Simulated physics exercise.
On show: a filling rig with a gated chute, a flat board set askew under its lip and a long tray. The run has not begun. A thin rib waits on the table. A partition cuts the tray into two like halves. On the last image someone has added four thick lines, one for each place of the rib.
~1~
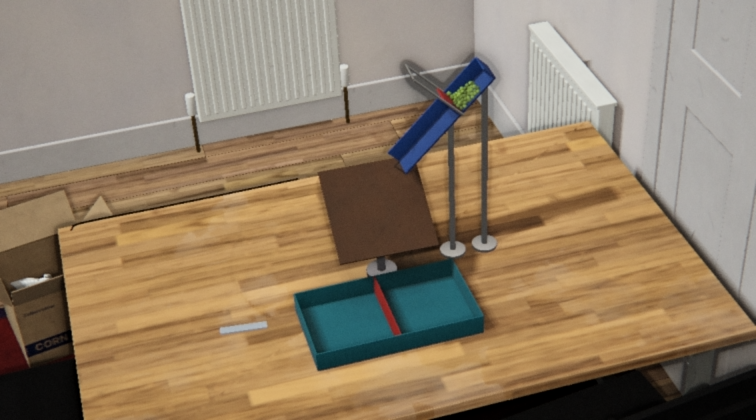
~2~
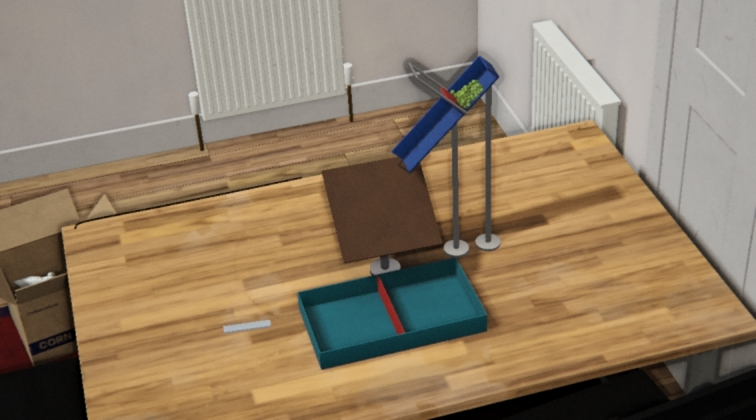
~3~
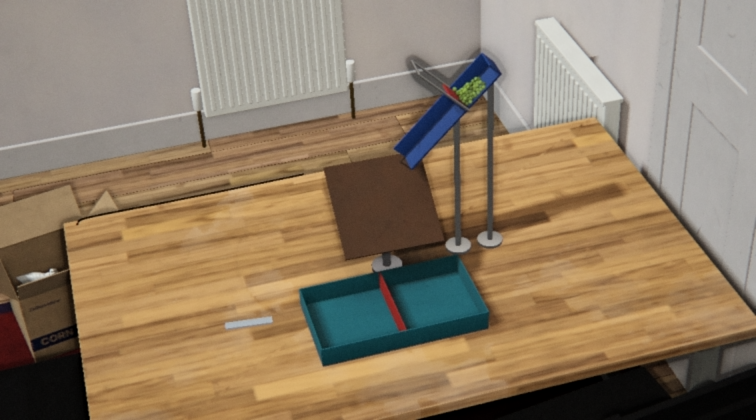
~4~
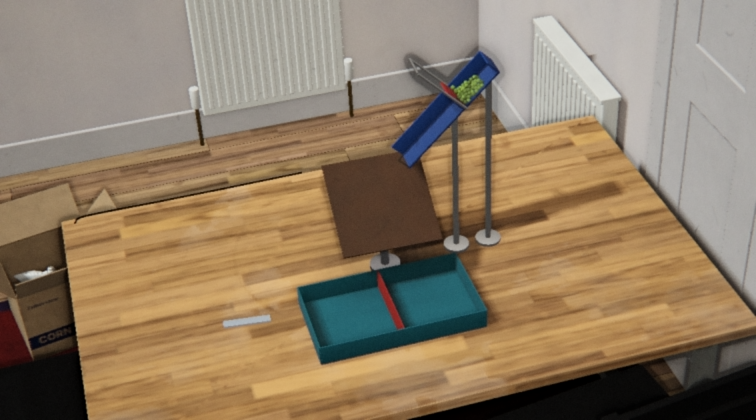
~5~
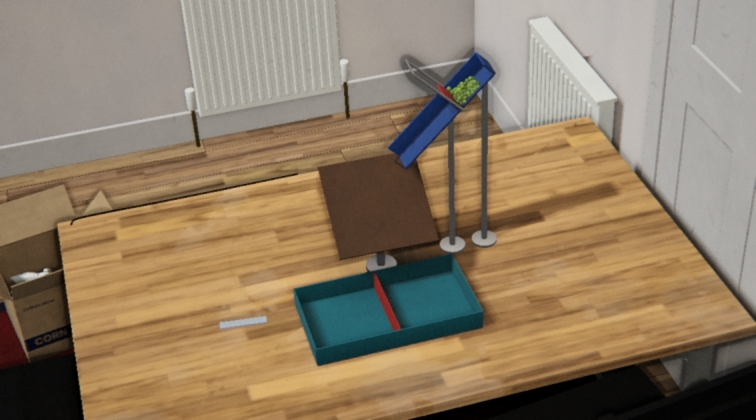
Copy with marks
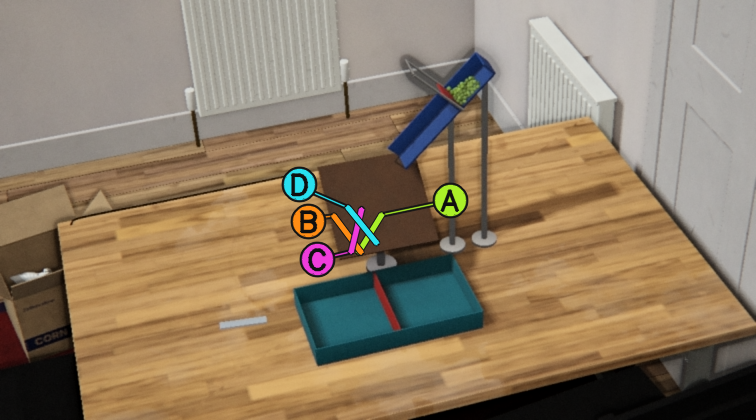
At first, a blue chute on two grey posts slopes down to the left with green peas behind a red gate, above a tilted brown board and a teal tray with a red divider. The view then shifts slightly and drifts back, while the peas and everything on the table stay still.
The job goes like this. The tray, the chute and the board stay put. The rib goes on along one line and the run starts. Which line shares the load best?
Line B does it best.
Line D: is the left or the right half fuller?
The right half.
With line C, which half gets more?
Left.
On the marked copy, line A from (381, 215) to (358, 252); line B from (333, 215) to (361, 252); line C from (361, 209) to (351, 251); line D from (347, 207) to (376, 242).
If A is chosen, of what is caught, the larger part in the left half, about a tenth in the right.
If B is chosen, of what is caught, roughly half in the left half, roughly half in the right.
If C is chosen, of what is caught, the larger part in the left half, roughly a quarter in the right.
If D is chosen, of what is caught, about a tenth in the left half, the larger part in the right.
